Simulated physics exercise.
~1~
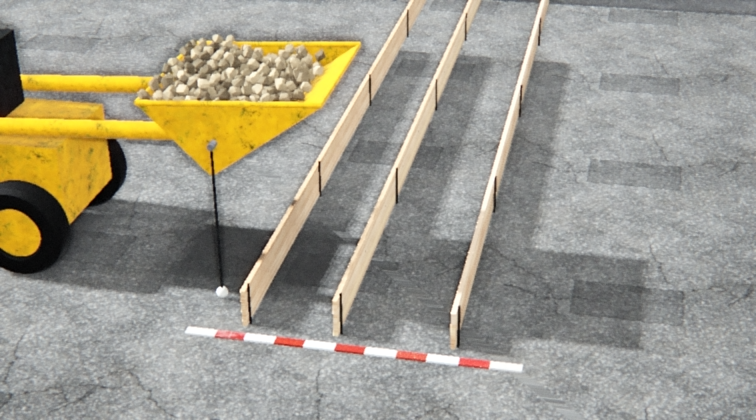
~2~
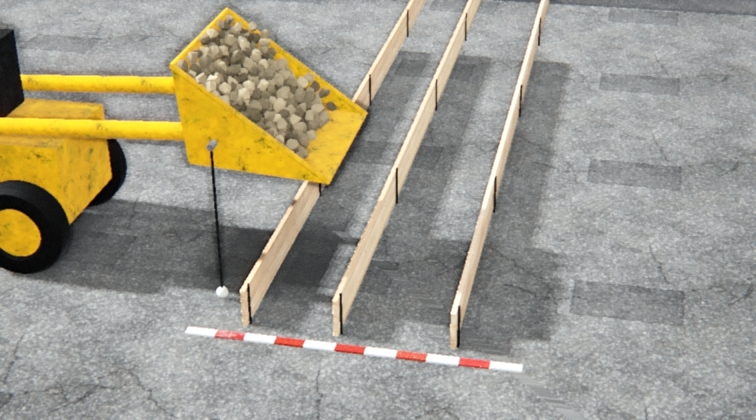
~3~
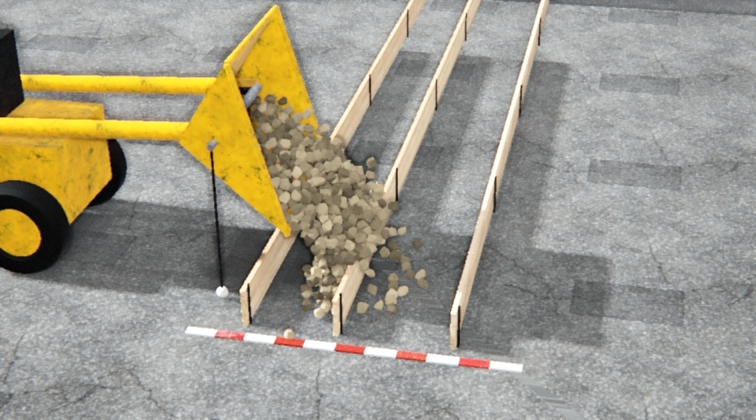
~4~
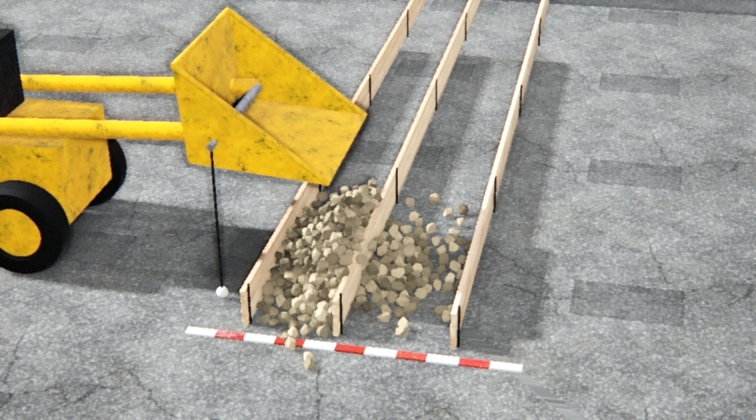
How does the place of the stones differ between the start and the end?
At the start the stones are heaped in the raised yellow bucket. At the end they lie lower and further right on the ground, mostly between the left and middle boards, with some between the middle and right boards.
A yellow bucket tips its stones into two boarded bays, mostly the left, then tilts back.
